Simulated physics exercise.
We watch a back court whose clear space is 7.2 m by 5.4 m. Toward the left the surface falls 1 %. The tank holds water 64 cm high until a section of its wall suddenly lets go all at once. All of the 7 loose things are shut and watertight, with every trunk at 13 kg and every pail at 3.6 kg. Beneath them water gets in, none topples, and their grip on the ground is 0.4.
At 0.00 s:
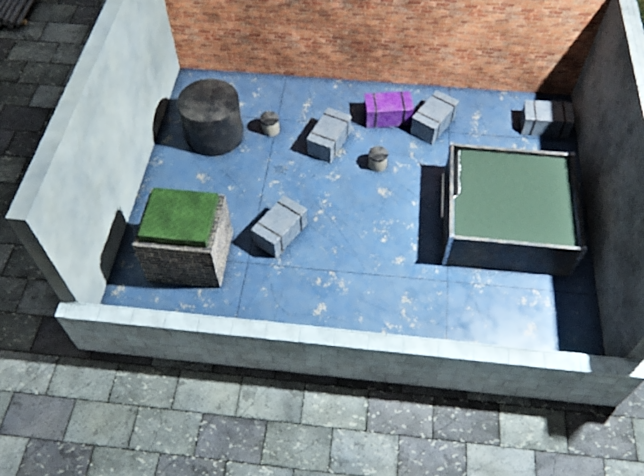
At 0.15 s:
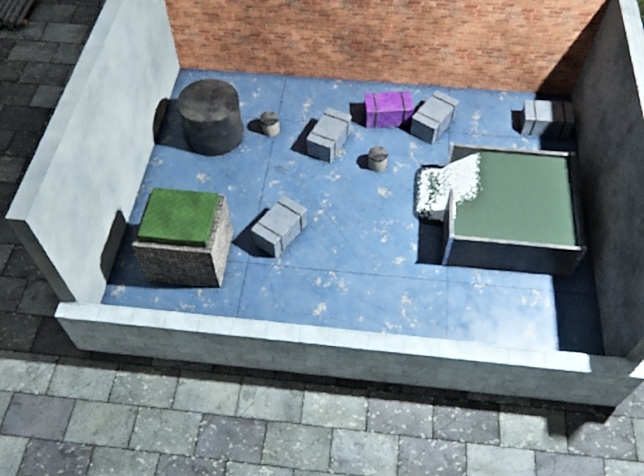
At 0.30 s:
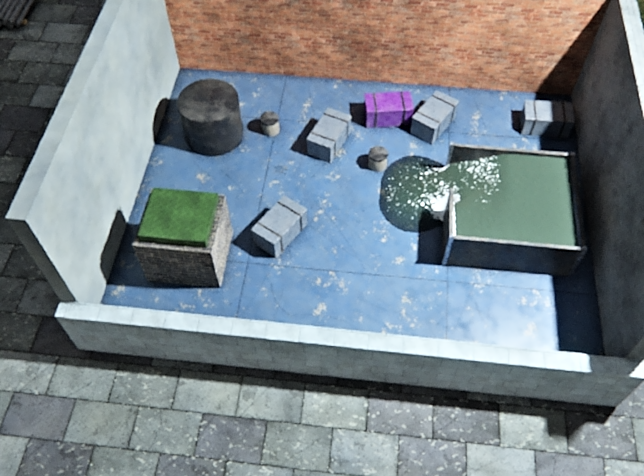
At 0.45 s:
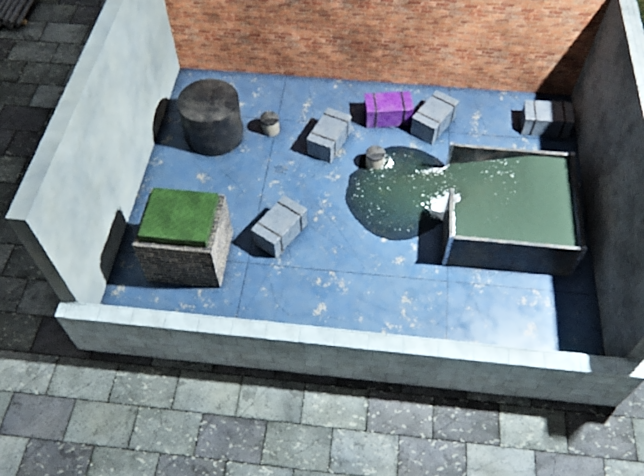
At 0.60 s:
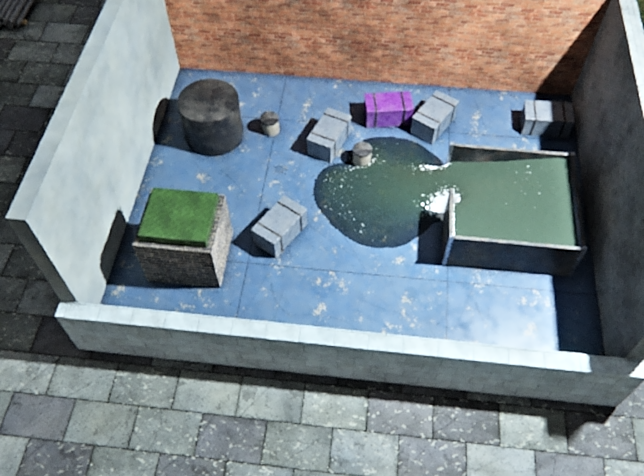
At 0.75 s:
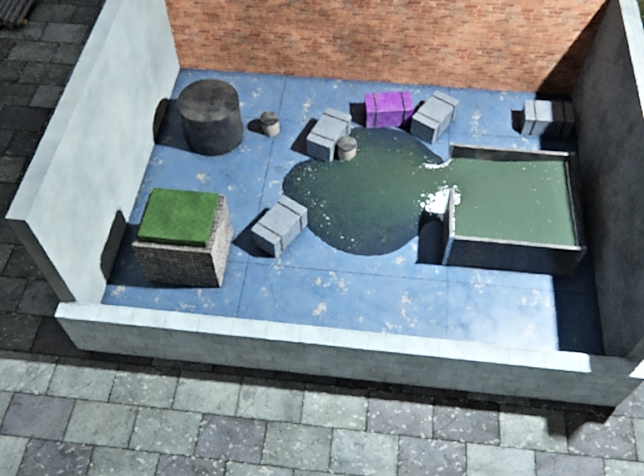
Green water poured out of the large tank on the right of a walled court and spread leftward across the blue floor, pushing a small pail toward the grey trunks while the purple trunk stayed put.
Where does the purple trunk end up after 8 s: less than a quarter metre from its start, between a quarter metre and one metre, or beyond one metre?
Chances are it edges a little way.
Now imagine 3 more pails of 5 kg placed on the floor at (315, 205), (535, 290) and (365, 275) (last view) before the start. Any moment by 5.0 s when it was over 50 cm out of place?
Respectively: Greater, smaller, smaller.
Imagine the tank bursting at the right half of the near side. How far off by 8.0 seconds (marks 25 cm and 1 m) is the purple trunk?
Outcome for the purple trunk: It remains nearly still.
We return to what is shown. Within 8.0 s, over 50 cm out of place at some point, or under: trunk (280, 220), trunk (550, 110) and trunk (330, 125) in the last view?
Taking them in order: Exceeded, fell shy and exceeded.
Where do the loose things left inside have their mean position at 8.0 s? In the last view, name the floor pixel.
The centre sits near (327, 140).
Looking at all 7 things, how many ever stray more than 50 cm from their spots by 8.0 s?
I make it 5.
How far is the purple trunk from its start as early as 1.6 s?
Displacement near 50 cm.
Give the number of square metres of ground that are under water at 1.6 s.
About 17 m2.
After 1.6 s the purple trunk is near (390, 79), 0.5 m from its start, aground; 1 afloat.
After 3.6 s the purple trunk is near (395, 76), 0.6 m from its start, aground; 4 afloat.
After 5.6 s the purple trunk is near (395, 76), 0.6 m from its start, aground; 4 afloat.
After 8.0 s the purple trunk is near (404, 79), 0.6 m from its start, aground; 4 afloat.
